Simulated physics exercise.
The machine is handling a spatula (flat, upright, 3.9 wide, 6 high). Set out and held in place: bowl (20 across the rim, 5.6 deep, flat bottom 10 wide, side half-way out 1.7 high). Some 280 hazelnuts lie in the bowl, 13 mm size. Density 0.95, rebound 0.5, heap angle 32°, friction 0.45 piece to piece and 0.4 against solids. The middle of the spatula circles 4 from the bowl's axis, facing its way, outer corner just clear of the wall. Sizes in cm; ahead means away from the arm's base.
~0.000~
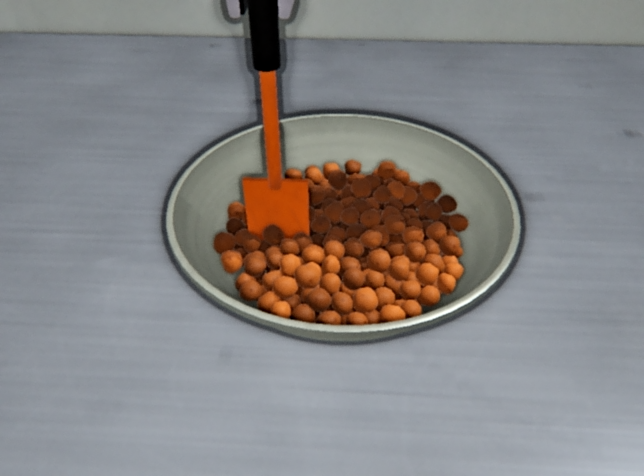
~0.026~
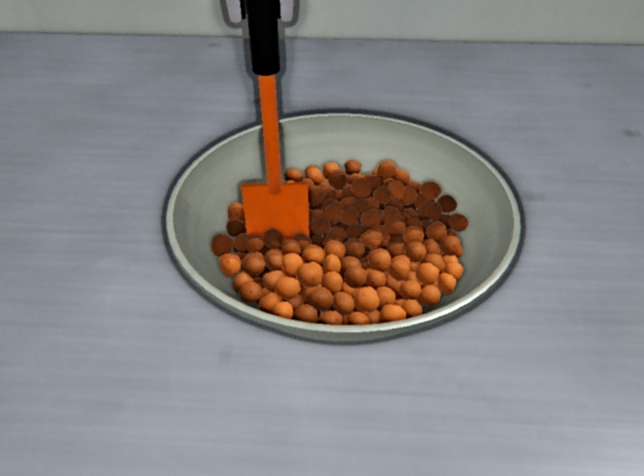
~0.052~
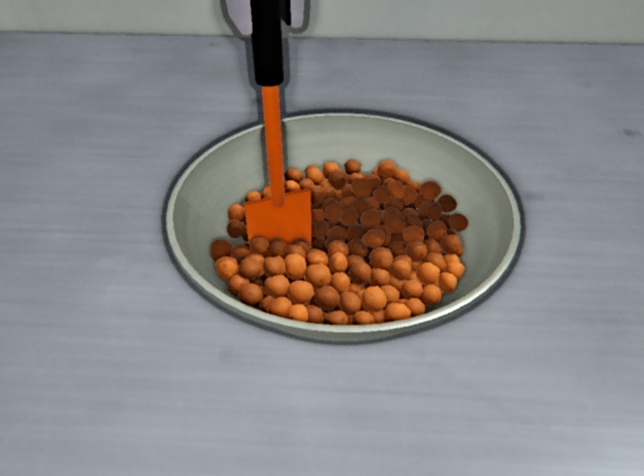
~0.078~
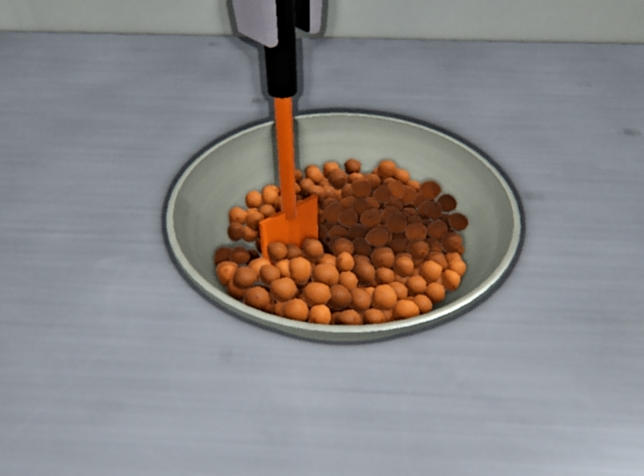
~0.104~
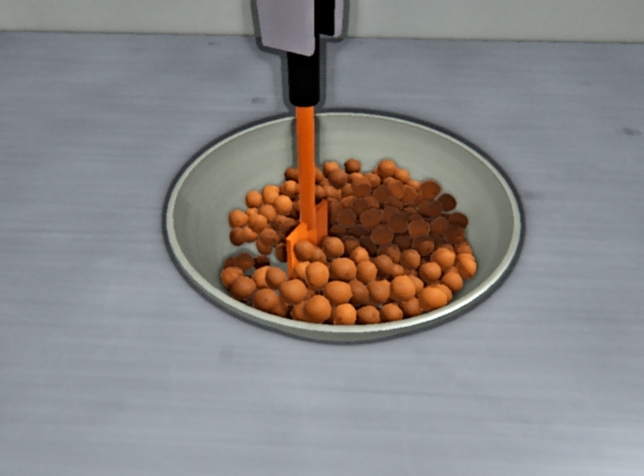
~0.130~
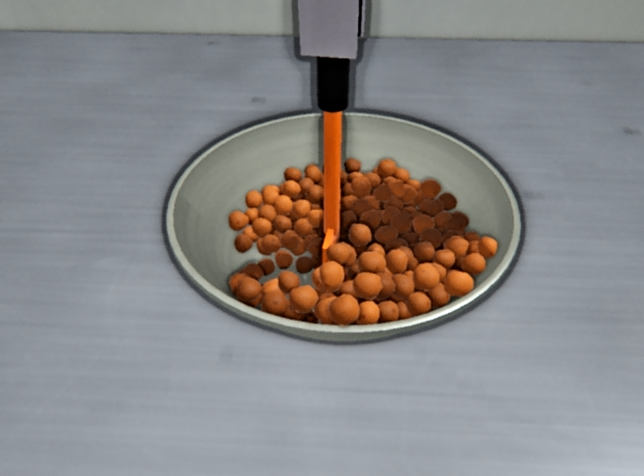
In a pale bowl on a grey surface, an orange spatula held by a machine stands upright among a heap of round brown hazelnuts, left of centre. It barely moves at first, then sweeps right and toward the viewer, turning edge-on, pushing nuts rightward and leaving a thinner patch behind.
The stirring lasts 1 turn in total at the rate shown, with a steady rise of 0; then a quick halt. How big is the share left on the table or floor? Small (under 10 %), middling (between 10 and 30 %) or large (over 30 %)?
On the table or floor the share is middling, between 10 and 30 %.
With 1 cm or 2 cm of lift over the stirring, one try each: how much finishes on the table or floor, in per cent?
About 15 and 10 per cent.
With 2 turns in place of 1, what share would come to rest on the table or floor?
In that case some 30 per cent.
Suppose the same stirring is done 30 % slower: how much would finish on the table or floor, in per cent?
Then about 10 per cent.
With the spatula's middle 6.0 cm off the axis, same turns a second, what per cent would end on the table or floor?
Then about 30 per cent.
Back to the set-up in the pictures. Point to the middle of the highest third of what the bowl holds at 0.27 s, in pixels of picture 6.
At about (444, 181).
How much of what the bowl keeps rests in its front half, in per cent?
Roughly 55 per cent.
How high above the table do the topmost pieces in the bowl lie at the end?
About 6.0 cm.
After 0.27 s, 188° round, highest piece 9 above the table; 261 in the bowl, 4 on the table or floor, 10 in flight or on the tool.
After 0.41 s, 292° round, highest piece 8 above the table; 238 in the bowl, 25 on the table or floor, 12 in flight or on the tool.
After 0.68 s, 0° round, highest piece 6 above the table; 220 in the bowl, 55 on the table or floor.
After 1.38 s, 0° round, highest piece 6 above the table; 220 in the bowl, 55 on the table or floor.
At rest, 220 in the bowl, 55 on the table or floor. That is 20 % on the table or floor.
